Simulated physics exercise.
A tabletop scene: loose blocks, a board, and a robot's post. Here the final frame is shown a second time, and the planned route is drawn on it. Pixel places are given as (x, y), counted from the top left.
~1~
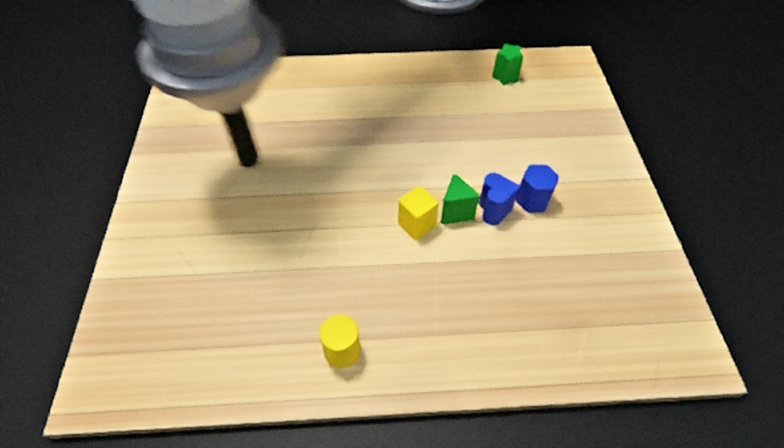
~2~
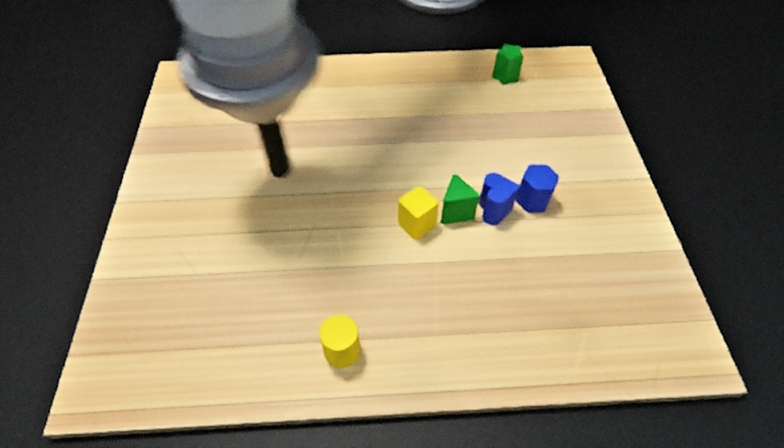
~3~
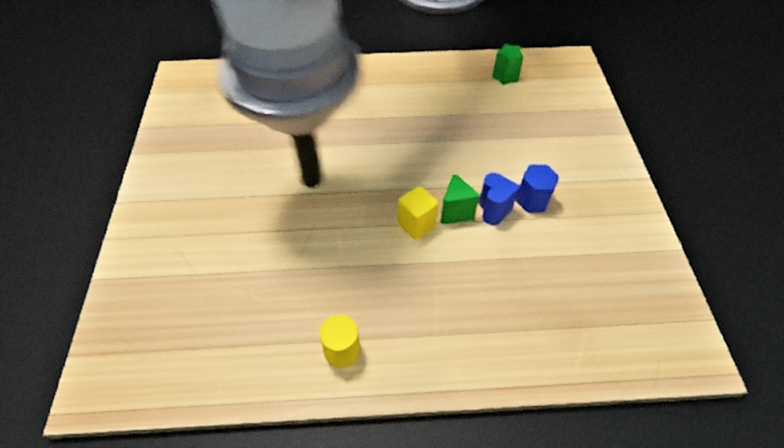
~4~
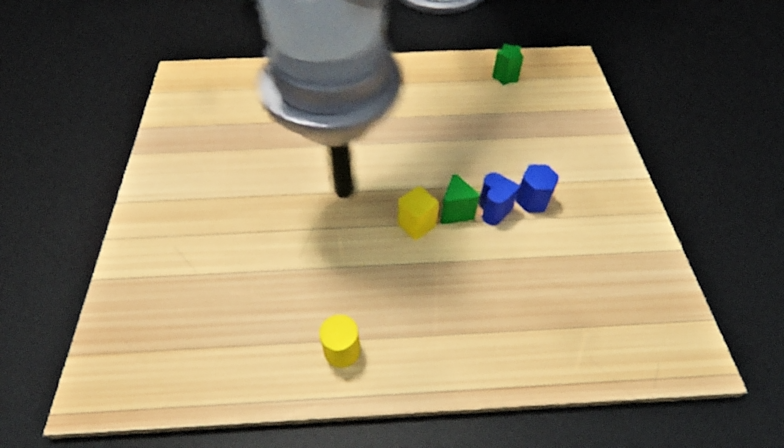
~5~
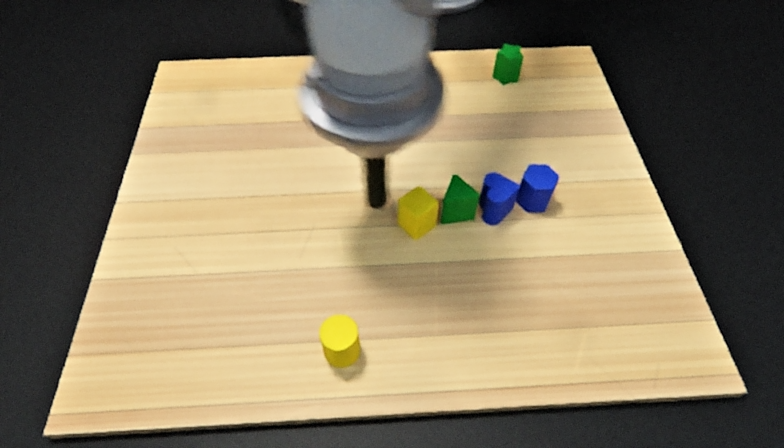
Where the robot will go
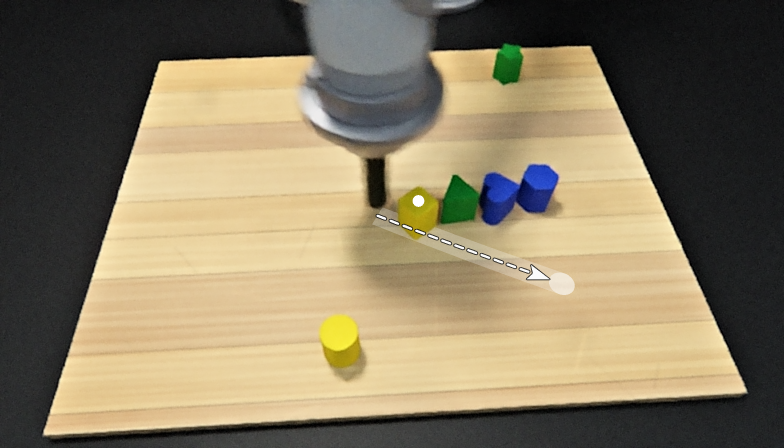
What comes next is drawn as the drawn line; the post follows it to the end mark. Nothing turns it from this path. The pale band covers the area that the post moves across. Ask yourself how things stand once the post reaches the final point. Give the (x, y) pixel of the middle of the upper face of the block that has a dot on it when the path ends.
For the centre of its top, I'd go with (523, 221).
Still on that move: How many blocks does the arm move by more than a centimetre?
I expect two blocks to be moved by more than 1 cm.
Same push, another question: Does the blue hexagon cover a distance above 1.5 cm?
I'd say no.
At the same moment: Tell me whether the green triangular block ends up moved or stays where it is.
Well, the green triangular block shifts from its place.
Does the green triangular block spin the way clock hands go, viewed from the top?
Answer: No.
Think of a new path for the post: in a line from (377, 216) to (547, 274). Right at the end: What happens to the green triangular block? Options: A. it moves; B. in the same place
(A)
The line goes from (377, 216) directly to (562, 284); the dot is on the yellow square block.
On the path given first. One third of the way, post (438, 224); yellow square block (471, 215), turned 20° anticlockwise; green triangular block (473, 190), turned 65° anticlockwise.
Two thirds of the way, post (501, 247); yellow square block (520, 221), turned 110° anticlockwise; green triangular block (473, 190), turned 70° anticlockwise.
At the end, post (569, 270); yellow square block (523, 221), turned 120° anticlockwise; green triangular block (473, 190), turned 70° anticlockwise; blue heart unmoved; blue hexagon unmoved.
